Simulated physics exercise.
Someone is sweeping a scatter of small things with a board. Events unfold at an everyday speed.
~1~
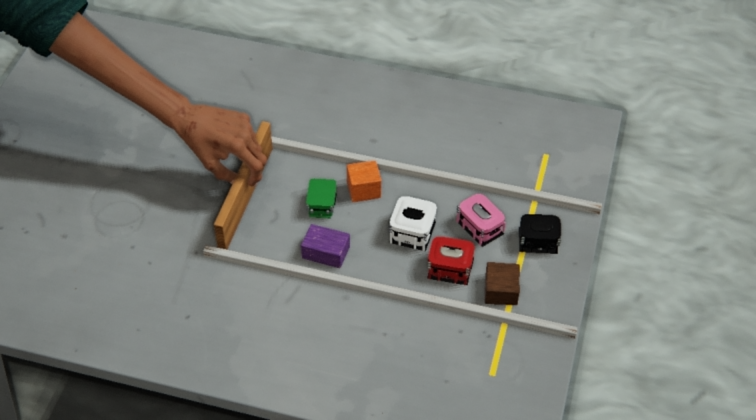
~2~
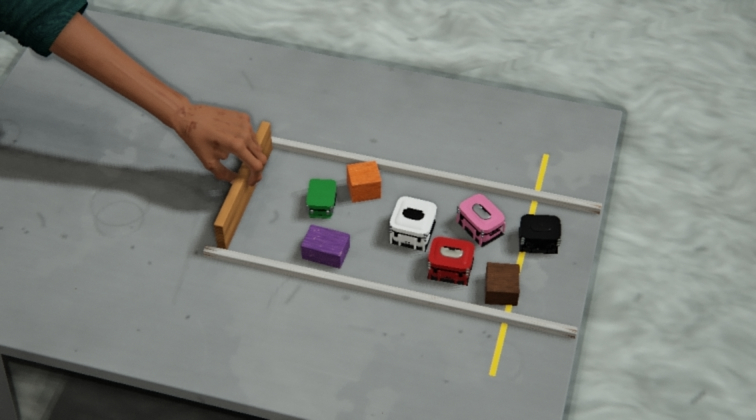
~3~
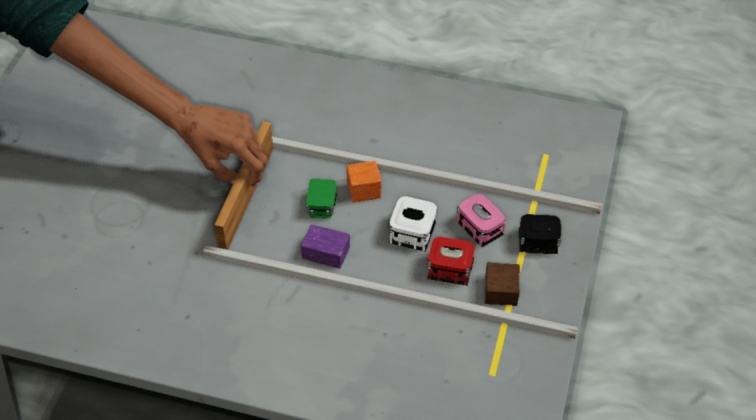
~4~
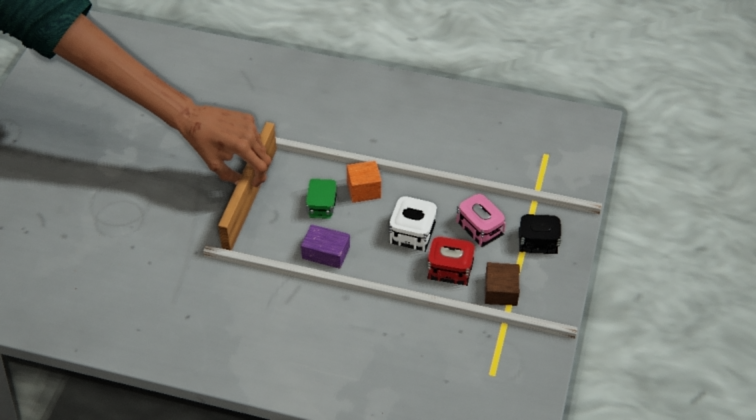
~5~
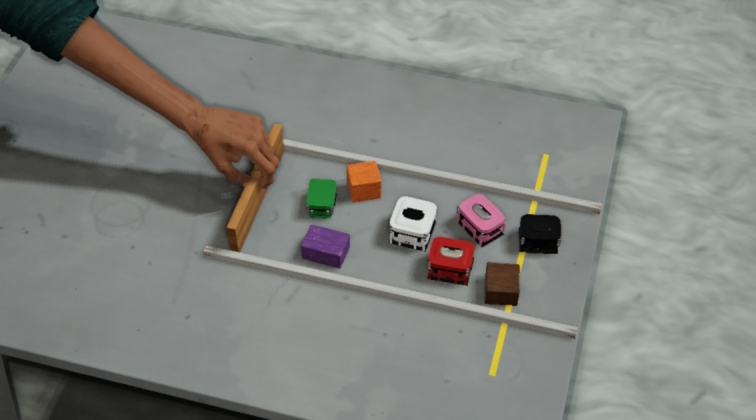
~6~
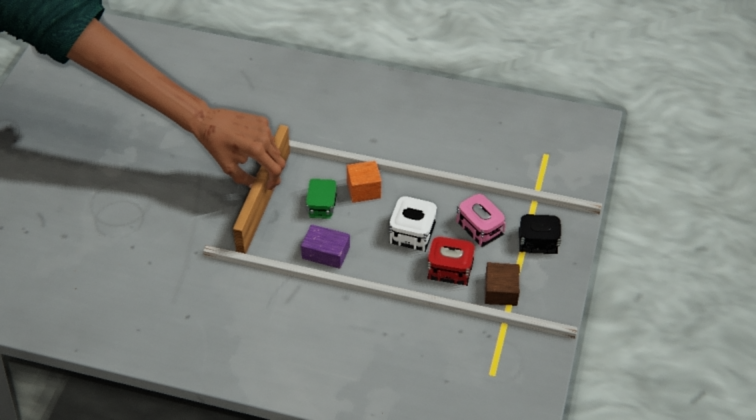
On a gray tabletop, a hand held a wooden board upright beside a scatter of small colorful blocks and cases, then slid it slightly to the right between two pale rails while the objects stayed still.
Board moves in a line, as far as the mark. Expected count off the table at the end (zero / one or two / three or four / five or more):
Expected count: One or two.
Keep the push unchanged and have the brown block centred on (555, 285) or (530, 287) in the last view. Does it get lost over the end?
Well, place by place the object does not stay and then does not stay.
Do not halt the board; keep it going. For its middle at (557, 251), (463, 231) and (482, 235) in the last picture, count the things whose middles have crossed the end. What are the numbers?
Respectively, 5, 0 and 0.
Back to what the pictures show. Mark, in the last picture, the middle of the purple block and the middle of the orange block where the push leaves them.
The purple block stops around (534, 291); the orange block around (546, 209).
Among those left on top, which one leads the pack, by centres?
It's the red case that ends nearest.
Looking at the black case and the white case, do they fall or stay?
Result - black case fallen, white case retained.
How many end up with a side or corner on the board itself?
The number is 3.
Soon after, none off yet; black case at rest near (540, 234); brown block at rest near (502, 284); pink case at rest near (481, 220).
In the end, the number that fall off is one or two; gone, brown block and black case.
